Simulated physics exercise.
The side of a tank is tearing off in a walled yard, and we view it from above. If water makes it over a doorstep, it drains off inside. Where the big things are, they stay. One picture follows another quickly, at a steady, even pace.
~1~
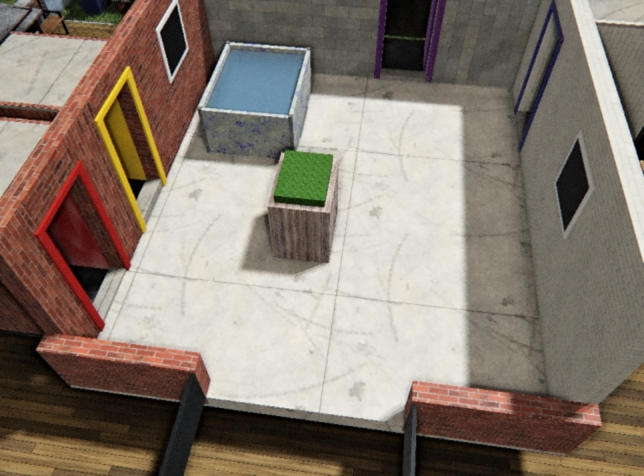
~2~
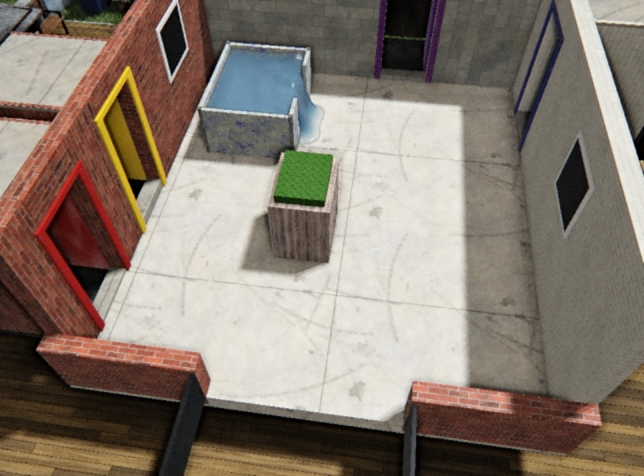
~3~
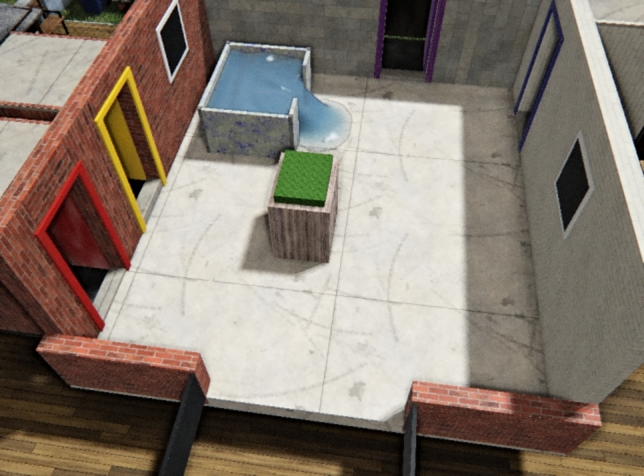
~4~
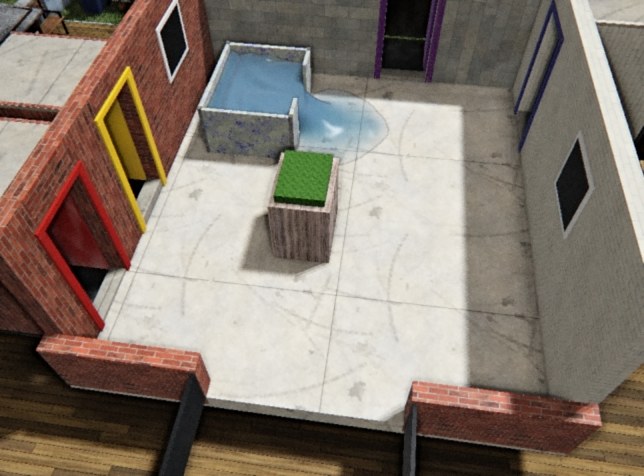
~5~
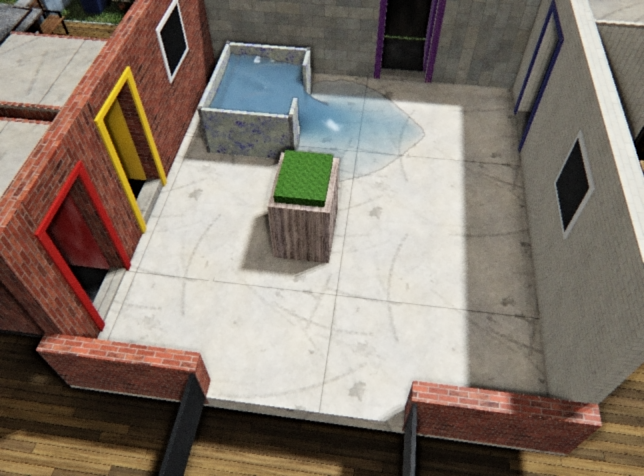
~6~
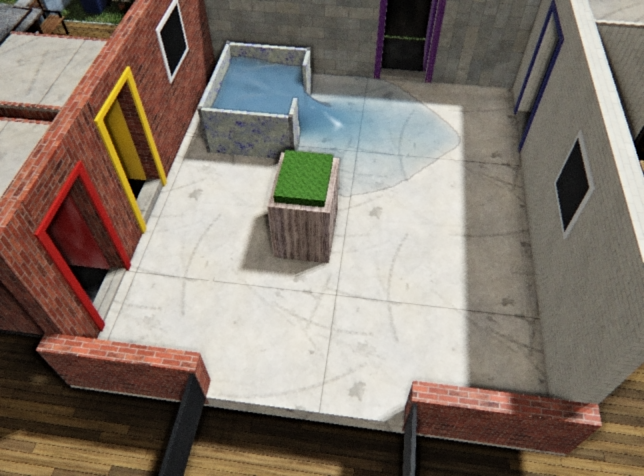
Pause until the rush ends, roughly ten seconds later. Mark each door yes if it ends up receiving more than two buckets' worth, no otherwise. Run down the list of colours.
Yellow door - no, red door - no, blue door - yes, purple door - yes.
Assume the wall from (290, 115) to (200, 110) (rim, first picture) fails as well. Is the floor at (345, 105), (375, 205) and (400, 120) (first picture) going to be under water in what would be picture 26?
So: Spared, then wetted, then spared.
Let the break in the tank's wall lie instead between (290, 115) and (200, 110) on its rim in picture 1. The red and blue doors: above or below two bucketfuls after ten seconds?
Result - red: Beyond the limit; blue: Within bounds.
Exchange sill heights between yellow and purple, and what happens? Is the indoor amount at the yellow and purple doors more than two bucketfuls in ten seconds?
Yellow: Falls short; purple: Falls short.
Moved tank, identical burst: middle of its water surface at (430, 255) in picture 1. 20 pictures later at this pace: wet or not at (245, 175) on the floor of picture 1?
My call for that spot: Not reached.
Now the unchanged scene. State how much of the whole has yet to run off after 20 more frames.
My figure: Some 92 per cent.
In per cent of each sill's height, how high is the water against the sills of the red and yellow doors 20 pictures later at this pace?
About 0 and 0 %.
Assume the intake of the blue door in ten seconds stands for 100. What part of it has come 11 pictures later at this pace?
Around 50 percent.
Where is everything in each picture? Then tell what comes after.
In the first frame, the tank at (258, 81) is whole and still.
In the second frame, the front is at (315, 107), out from the gap at (300, 108).
In the third frame, water pours out at (300, 110) and has run to (346, 114).
In the fourth frame, the front is at (382, 136), out from the gap at (300, 112).
In the fifth frame, water pours out at (300, 111) and has run to (419, 137).
In the sixth frame, water pours out at (300, 111) and has run to (456, 138).
A moment on, water covers 40 % of the floor; the yellow door not reached, the red door not reached, the blue door under two buckets in, the purple door under two buckets in.
Next, water covers 45 % of the floor; the yellow door not reached, the red door not reached, the blue door over two buckets in, the purple door over two buckets in.
Then, water covers 50 % of the floor; the yellow door not reached, the red door not reached, the blue door far over two buckets in, the purple door over two buckets in.
Later, water covers 70 % of the floor; the yellow door not reached, the red door not reached, the blue door far over two buckets in, the purple door over two buckets in.
In the end, water covers 90 % of the floor; the yellow door wet at the sill, nothing in, the red door under two buckets in, the blue door far over two buckets in, the purple door over two buckets in.
